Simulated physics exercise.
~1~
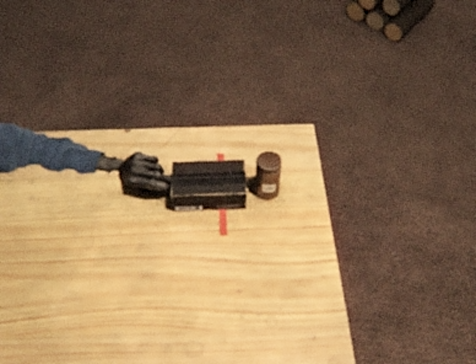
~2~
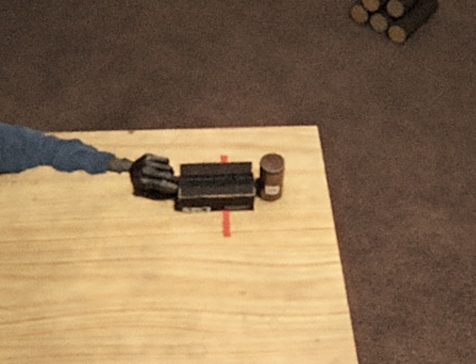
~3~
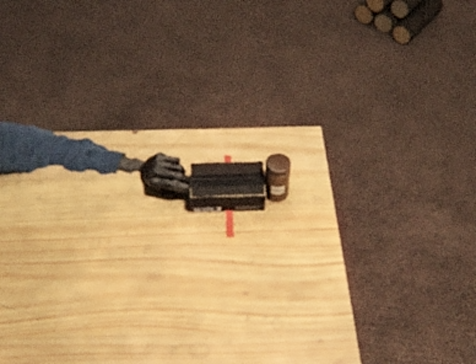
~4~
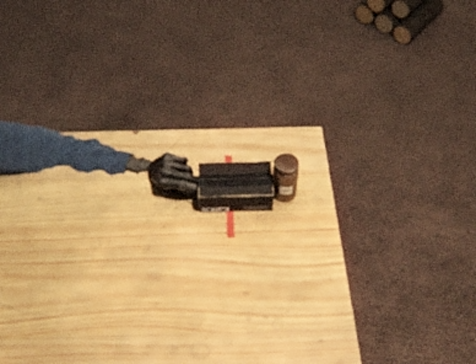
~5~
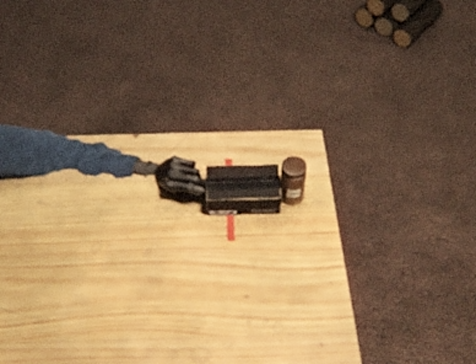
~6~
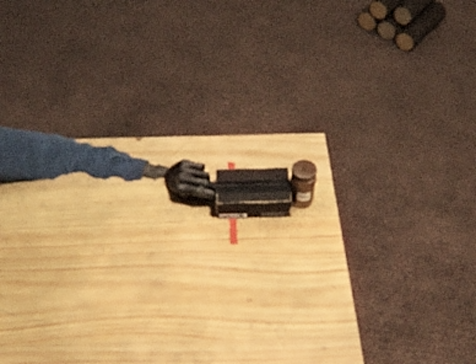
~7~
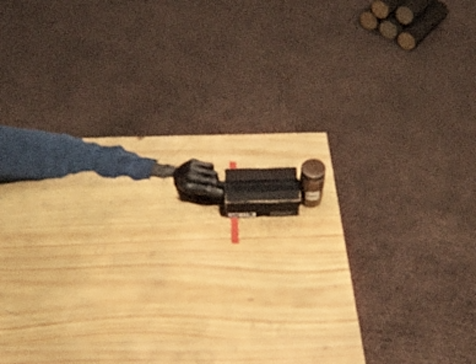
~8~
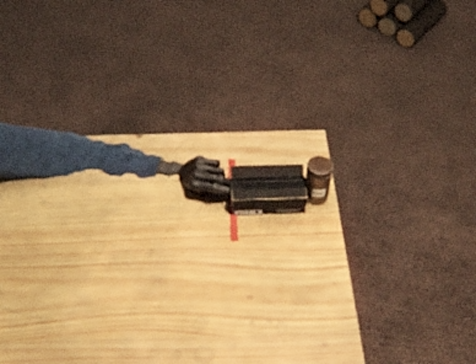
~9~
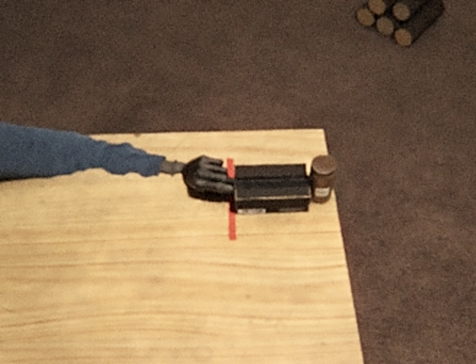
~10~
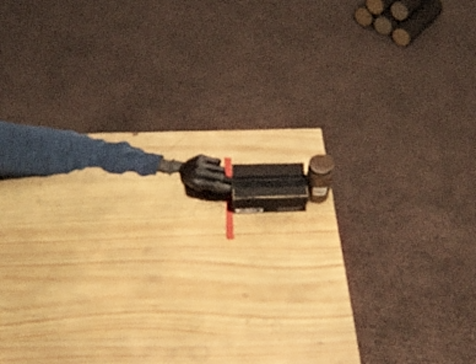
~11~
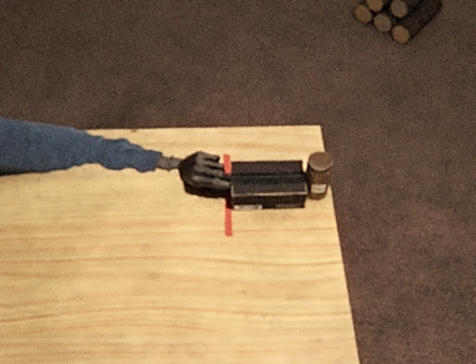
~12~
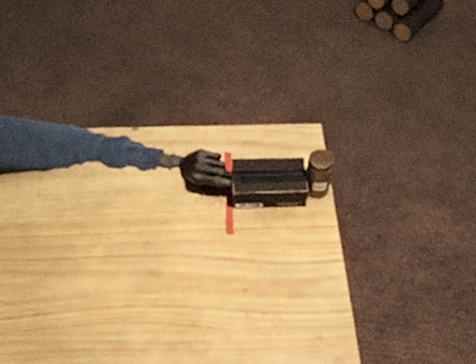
At the start, a dark hand at the end of a blue sleeve rests against the left side of a black box on a pale wooden table, with a brown jar standing just to the right of the box. A strip of red tape shows on the wood around the box. The hand slowly pushes the box to the right, and the jar slides along upright ahead of it toward the table's right edge. The box moves past the tape, then the hand stops with its fingers near the strip. At the end, everything is still, and the jar stands upright on the table, close to the edge.
